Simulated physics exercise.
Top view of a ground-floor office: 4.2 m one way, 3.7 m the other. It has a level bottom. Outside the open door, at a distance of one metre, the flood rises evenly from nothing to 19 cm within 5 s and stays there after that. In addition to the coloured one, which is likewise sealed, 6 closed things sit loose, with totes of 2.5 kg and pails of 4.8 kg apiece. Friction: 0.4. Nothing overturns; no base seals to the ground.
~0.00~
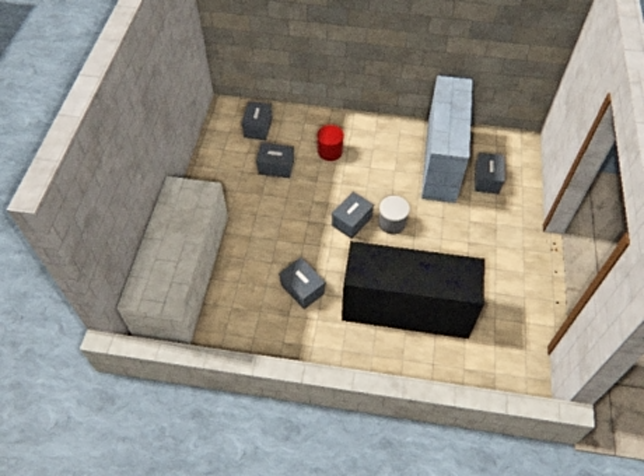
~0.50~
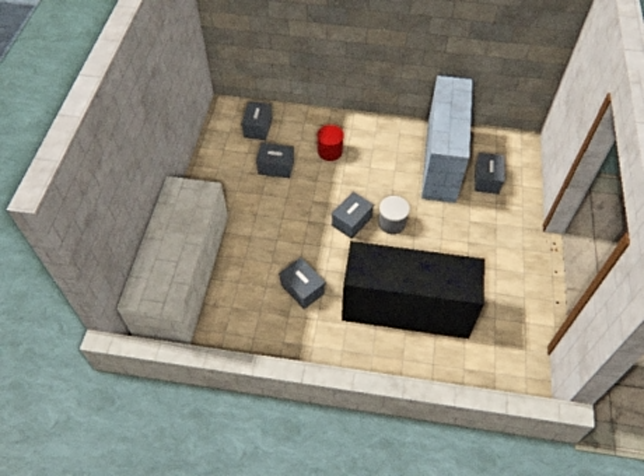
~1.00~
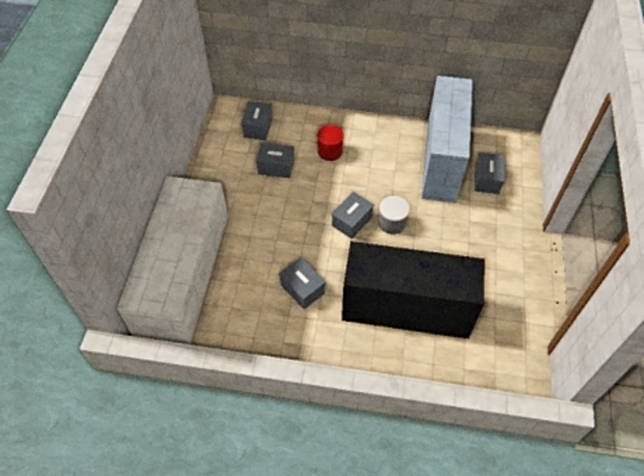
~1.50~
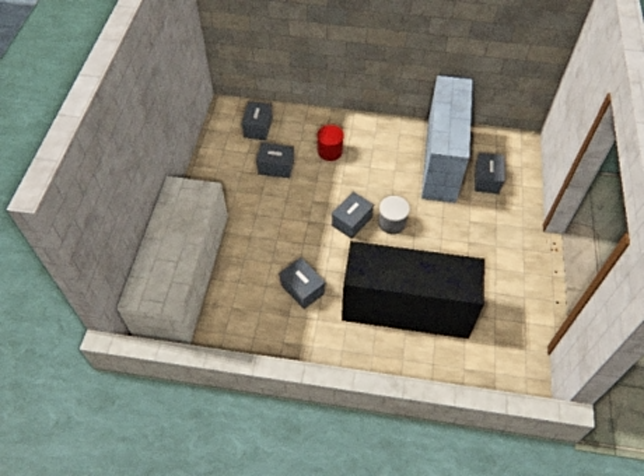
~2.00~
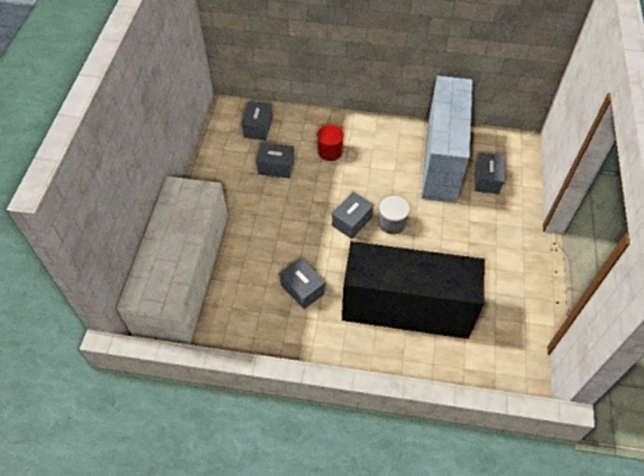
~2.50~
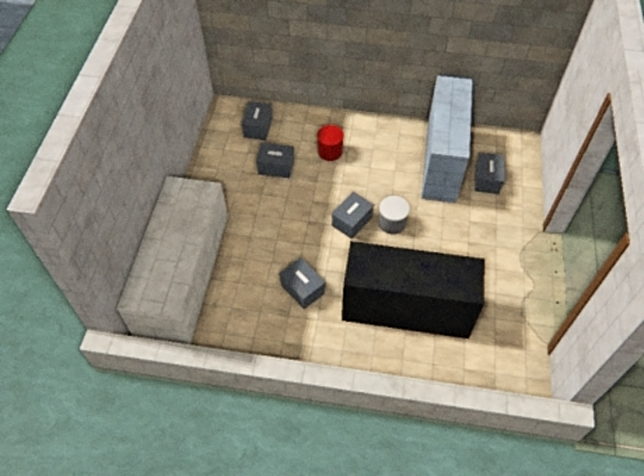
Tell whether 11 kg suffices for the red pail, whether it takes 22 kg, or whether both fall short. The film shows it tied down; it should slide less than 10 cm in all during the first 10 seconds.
Prediction: The lesser amount steadies it.
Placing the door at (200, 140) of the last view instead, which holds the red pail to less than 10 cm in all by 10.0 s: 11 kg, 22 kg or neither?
In that case only the larger load is enough.
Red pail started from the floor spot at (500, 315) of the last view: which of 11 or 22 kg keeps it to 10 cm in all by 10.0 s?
Result: Heavy passes, light fails.
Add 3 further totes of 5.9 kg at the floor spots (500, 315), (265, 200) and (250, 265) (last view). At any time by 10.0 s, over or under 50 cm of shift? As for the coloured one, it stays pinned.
First: Beyond the limit; second: Beyond the limit; third: Beyond the limit.
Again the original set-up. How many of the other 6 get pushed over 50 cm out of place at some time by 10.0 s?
It adds up to 4.
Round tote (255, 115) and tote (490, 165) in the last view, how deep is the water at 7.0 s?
Close to 1 and 2 centimetres.
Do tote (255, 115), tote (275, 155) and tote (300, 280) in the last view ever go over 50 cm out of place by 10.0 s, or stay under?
First exceeds it, then exceeds it, then stays inside.
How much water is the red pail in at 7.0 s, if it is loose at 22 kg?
About 4 cm.
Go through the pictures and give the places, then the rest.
In the first picture, the red pail at (330, 135) rests on the ground; water covers 0.0 m2; 0 of 7 have shifted.
In the second picture, the red pail at (330, 135), on the bottom; 0.0 m2 under water; 0 of 7 have shifted.
In the third picture, the red pail at (330, 135) rests on the ground; 0.0 m2 under water; 0 of 7 have shifted.
In the fourth picture, the red pail at (330, 135), on the bottom; water covers 0.0 m2; 0 of 7 have shifted.
In the fifth picture, the red pail at (330, 135), on the bottom; 0.0 m2 under water; 0 of 7 have shifted.
In the sixth picture, the red pail at (330, 135) rests on the ground; 0.2 m2 under water; 0 of 7 have shifted.
After 3.5 s the red pail would be 0 cm from its start with 11 kg and 0 cm from its start with 22 kg; 0 cm of water round it then.
After 4.5 s the red pail would be 0 cm from its start with 11 kg and 0 cm from its start with 22 kg; 0 cm of water round it then.
After 7.0 s the red pail would be 0 cm from its start with 11 kg and 0 cm from its start with 22 kg; 4 cm of water round it then.
After 10.0 s the red pail would be 1 cm from its start with 11 kg and 0 cm from its start with 22 kg; 8 cm of water round it then.
